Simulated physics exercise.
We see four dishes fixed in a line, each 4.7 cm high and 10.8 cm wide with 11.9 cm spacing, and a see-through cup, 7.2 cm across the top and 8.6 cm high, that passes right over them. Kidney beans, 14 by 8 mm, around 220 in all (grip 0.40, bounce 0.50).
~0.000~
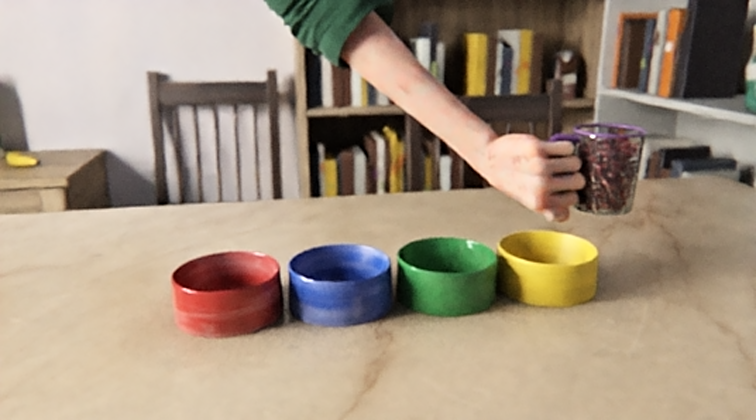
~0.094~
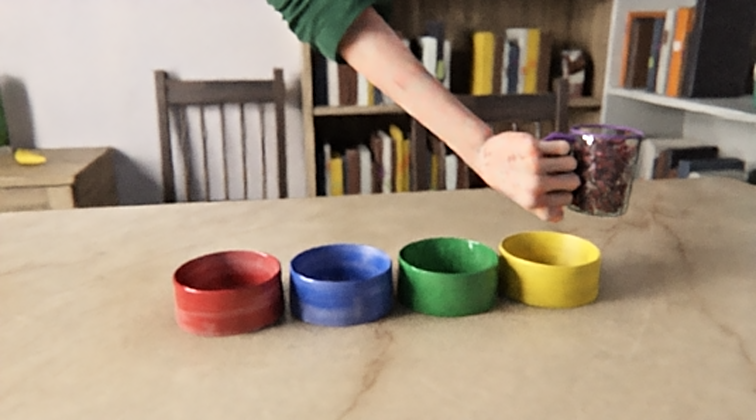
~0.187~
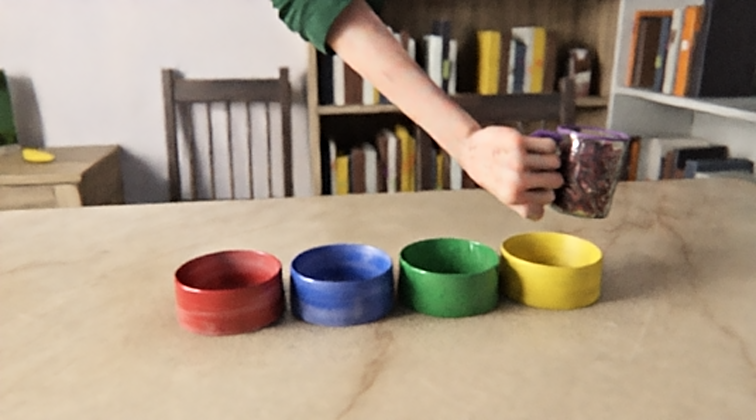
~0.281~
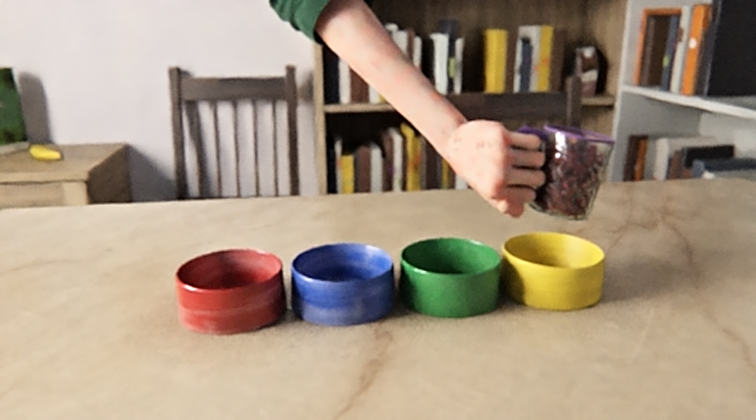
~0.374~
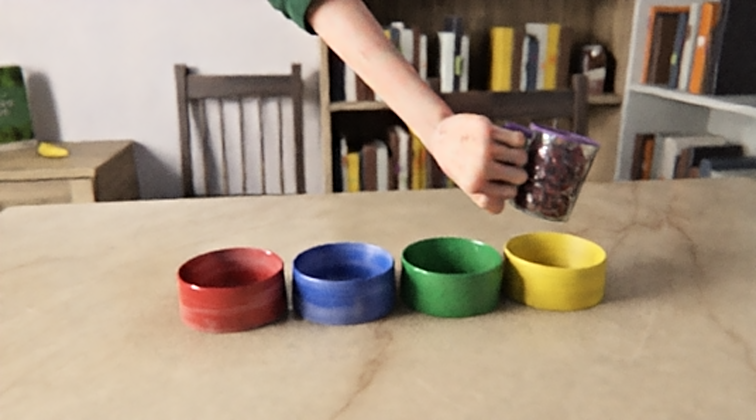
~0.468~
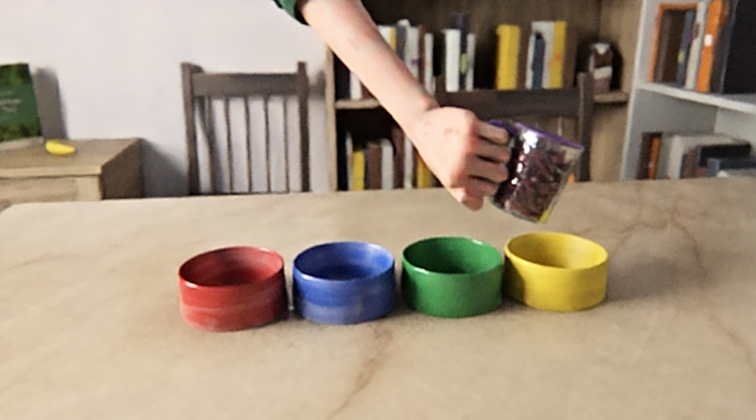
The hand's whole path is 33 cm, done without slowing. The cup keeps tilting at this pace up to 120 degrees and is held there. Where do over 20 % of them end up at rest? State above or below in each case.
Red: Keeps a fifth or less. Blue: Keeps more than a fifth. Green: Keeps a fifth or less. Yellow: Keeps a fifth or less. Counter: Keeps a fifth or less.
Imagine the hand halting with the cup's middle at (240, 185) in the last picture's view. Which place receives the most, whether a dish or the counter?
Blue.
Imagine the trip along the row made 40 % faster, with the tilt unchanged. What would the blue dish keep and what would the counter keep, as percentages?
Shares: Blue 100, counter 0.
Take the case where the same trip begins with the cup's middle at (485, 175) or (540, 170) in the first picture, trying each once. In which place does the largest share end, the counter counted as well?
In the first try red collects the most, and in the second it's blue.
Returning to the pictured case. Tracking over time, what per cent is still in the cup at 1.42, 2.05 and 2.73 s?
It goes roughly like this: 100, 90, 0 per cent.
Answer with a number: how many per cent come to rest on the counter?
Close to 0 %, more or less.
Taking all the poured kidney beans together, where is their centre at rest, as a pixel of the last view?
In the last view, approximately (357, 281).
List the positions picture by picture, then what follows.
In the first frame, cup at (605, 169), tilt 0 degrees, lip at (639, 129), moved 0.0 cm; middle of the pieces at (603, 178); yellow dish at (547, 247); green dish at (447, 255); blue dish at (340, 263); red dish at (227, 271).
In the second frame, cup at (601, 170), tilt 2 degrees, lip at (637, 131), moved 0.9 cm; middle of the pieces at (598, 179).
In the third frame, cup at (585, 172), tilt 6 degrees, lip at (624, 135), moved 2.9 cm; middle of the pieces at (582, 181).
In the fourth frame, cup at (568, 173), tilt 11 degrees, lip at (610, 139), moved 5.1 cm; middle of the pieces at (565, 182).
In the fifth frame, cup at (551, 173), tilt 15 degrees, lip at (595, 143), moved 7.3 cm; middle of the pieces at (547, 182).
In the sixth frame, cup at (533, 174), tilt 20 degrees, lip at (579, 147), moved 9.5 cm; middle of the pieces at (528, 182); yellow dish at (555, 250); green dish at (451, 255); blue dish at (344, 260); red dish at (232, 266). Its pace works out near 50 degrees a second; the hand travels 23 cm a second.
After 1.42 s, tilt 66 degrees; cup holds 100 %.
After 2.05 s, tilt 97 degrees; cup holds 90 %, blue 10 %.
After 2.73 s, tilt 120 degrees; cup holds 0 %, blue 100 %.
By 3.4 s all is still; red 0 %, blue 100 %, green 0 %, yellow 0 %, counter 0 %.
